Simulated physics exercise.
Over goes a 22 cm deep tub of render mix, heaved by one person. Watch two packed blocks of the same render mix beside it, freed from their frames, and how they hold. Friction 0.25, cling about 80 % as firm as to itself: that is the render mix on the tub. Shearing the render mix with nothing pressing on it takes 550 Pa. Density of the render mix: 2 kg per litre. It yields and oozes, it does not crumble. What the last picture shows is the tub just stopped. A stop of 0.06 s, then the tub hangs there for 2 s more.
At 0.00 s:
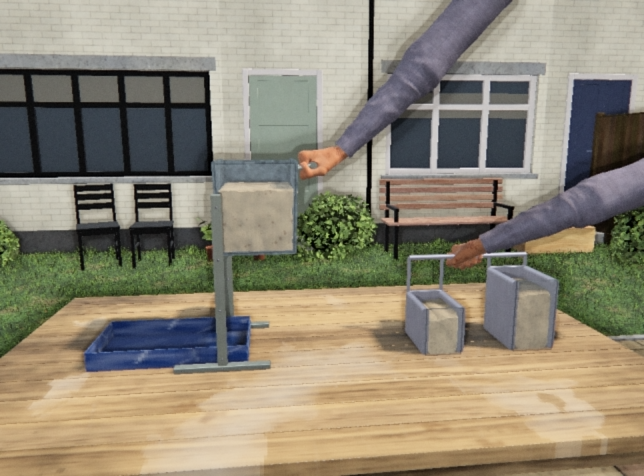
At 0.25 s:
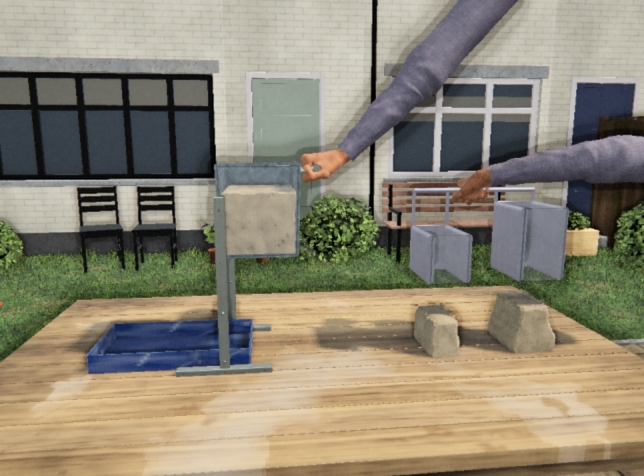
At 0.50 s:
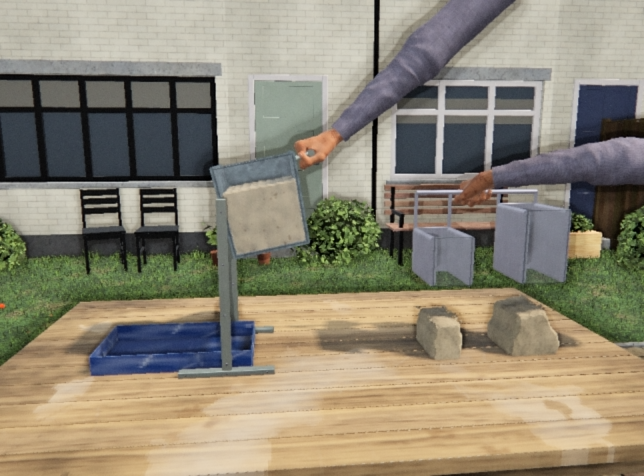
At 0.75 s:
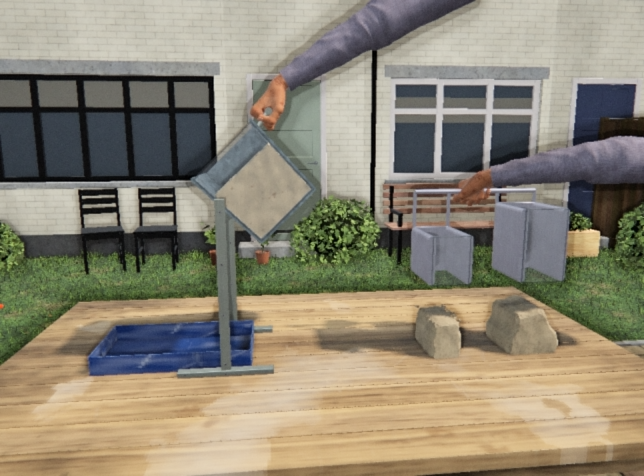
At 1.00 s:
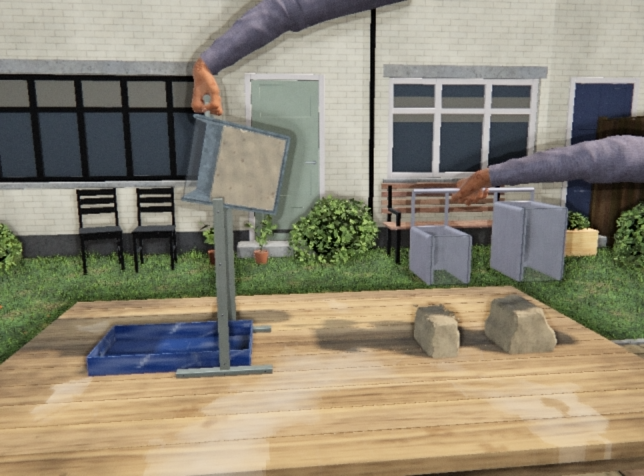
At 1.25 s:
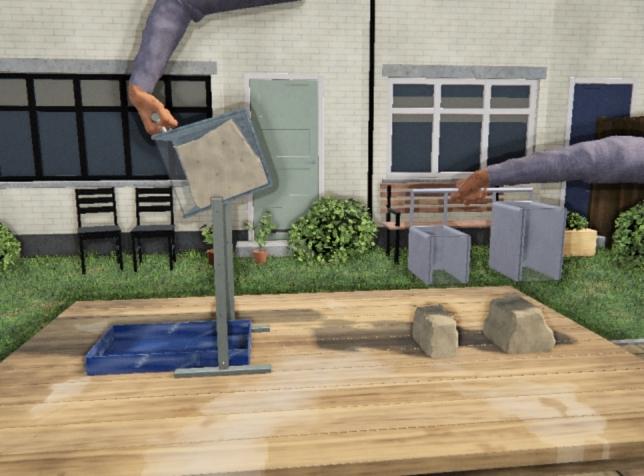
The video shows one hand lifting two box moulds off beige blocks on a wooden table, the blocks sagging slightly, before another hand turns a tub of beige mix on a stand leftward until it tilts past its side.
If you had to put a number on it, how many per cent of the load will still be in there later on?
My estimate is close to 33 per cent.
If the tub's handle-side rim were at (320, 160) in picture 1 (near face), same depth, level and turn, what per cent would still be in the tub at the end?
Around 25 percent would still be in the tub at the end.
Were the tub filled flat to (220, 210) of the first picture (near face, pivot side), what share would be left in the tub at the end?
Then roughly 45 %.
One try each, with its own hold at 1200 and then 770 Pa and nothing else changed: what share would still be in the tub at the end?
In that order: 45 %, 40 %.
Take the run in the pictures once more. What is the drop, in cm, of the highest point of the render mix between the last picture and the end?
11 cm or so.
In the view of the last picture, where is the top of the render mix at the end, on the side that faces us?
Peak location: Approx. (255, 169).
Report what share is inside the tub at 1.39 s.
Share in tub: Some 85 percent.
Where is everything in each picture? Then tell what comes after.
In the first frame, handle-side rim at (294, 163), tilt 0 degrees; highest point of the render mix at (224, 190); test blocks 11 cm, 17 cm high (left to right).
In the second frame, handle-side rim at (297, 165), tilt 0 degrees; highest point of the render mix at (227, 192); test blocks 11 cm, 14 cm high (left to right).
In the third frame, handle-side rim at (291, 153), tilt 11 degrees; highest point of the render mix at (290, 181); test blocks 10 cm, 13 cm high (left to right).
In the fourth frame, handle-side rim at (249, 122), tilt 44 degrees; highest point of the render mix at (268, 146); test blocks 10 cm, 13 cm high (left to right).
In the fifth frame, handle-side rim at (195, 118), tilt 78 degrees; highest point of the render mix at (228, 128); test blocks 10 cm, 13 cm high (left to right).
In the sixth frame, handle-side rim at (154, 139), tilt 108 degrees; highest point of the render mix at (228, 121); test blocks 10 cm, 13 cm high (left to right).
By 1.39 s, the tub is at 108 degrees and holds 83 %.
By 1.56 s, the tub is at 108 degrees and holds 44 %.
By 1.73 s, the tub is at 108 degrees and holds 34 %.
By 1.90 s, the tub is at 108 degrees and holds 34 %.
By 3.25 s, at the end, the tub is at 108 degrees and holds 33 %.
